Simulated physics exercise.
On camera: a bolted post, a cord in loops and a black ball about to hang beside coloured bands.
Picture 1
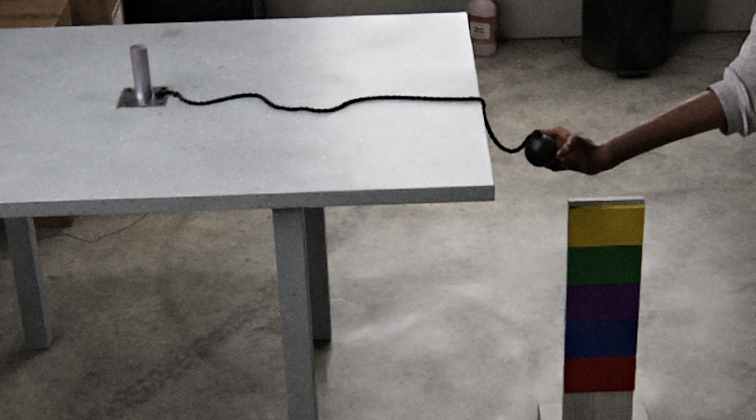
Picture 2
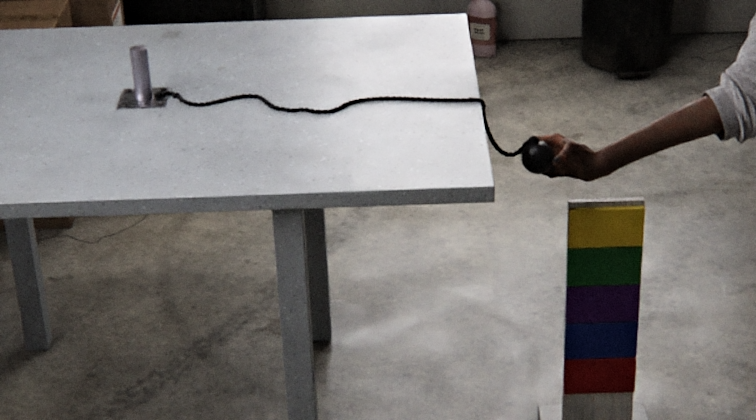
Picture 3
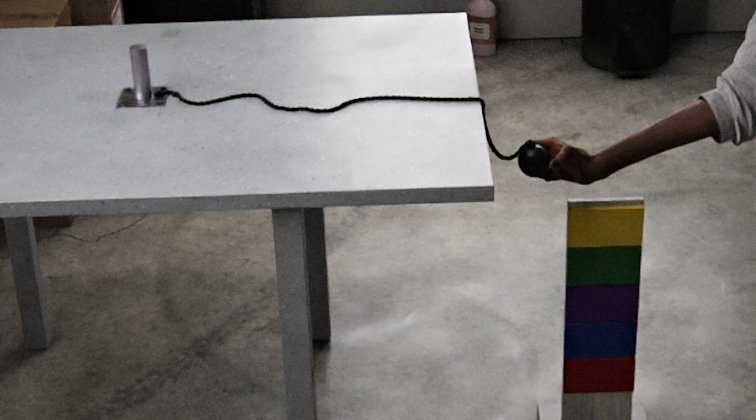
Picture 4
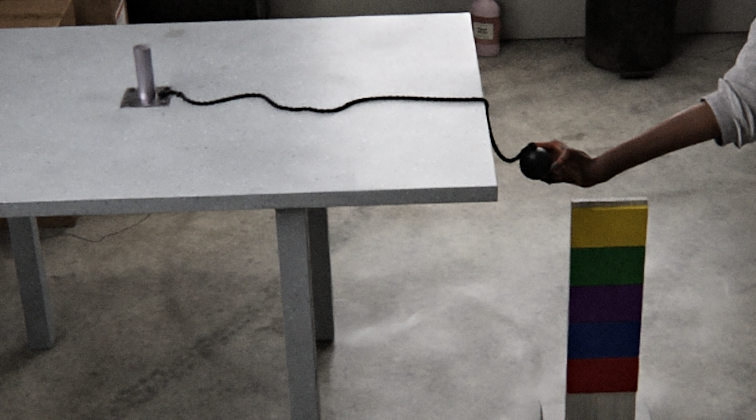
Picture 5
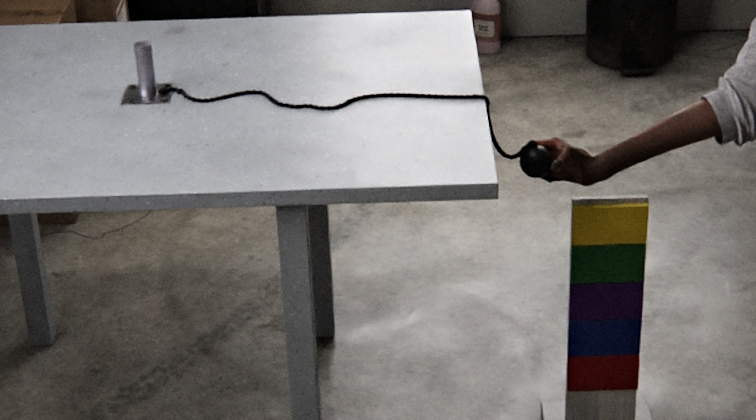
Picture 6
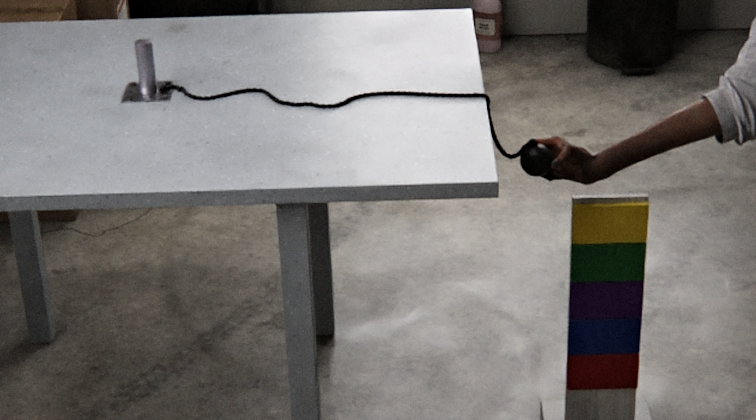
In a room with a concrete floor, a hand at the right holds a black ball just past a pale table's edge, above a column of coloured bands. A dark cord runs from it across the tabletop to a metal post. The ball dips very slightly, then stays nearly still.
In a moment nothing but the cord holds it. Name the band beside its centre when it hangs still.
The green one.
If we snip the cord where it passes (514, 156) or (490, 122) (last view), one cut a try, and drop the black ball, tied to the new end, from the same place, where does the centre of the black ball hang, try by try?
Near (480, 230) and (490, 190).
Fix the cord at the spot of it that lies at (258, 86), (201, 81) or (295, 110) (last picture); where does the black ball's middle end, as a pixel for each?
In that order: (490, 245), (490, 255) and (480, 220).
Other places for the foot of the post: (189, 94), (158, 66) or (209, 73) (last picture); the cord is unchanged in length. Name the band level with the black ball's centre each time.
Try by try: Purple; green; purple.
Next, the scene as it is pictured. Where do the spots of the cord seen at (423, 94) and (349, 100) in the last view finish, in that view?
The first at (482, 102), the second at (405, 98).
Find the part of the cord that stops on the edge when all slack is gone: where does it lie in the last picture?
The one at (430, 95).
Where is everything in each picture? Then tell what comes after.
The first frame shows black ball (541, 151); yellow (607, 228); green (605, 266); purple (603, 303); blue (602, 340); red (600, 375).
The second frame shows black ball (538, 157); cord through (181, 99) (253, 96) (323, 112) (404, 99) (482, 110).
The third frame shows black ball (534, 161).
The fourth frame shows black ball (536, 164); cord through (184, 98) (257, 96) (326, 111) (407, 98) (485, 110).
The fifth frame shows black ball (536, 162).
The sixth frame shows black ball (537, 160); cord through (186, 93) (258, 91) (327, 107) (409, 94) (487, 106).
Soon after, ball near (447, 247); level with green.
Then, ball near (498, 263); level with green.
At rest, ball near (494, 262); level with green. The cord holds its middle at green.
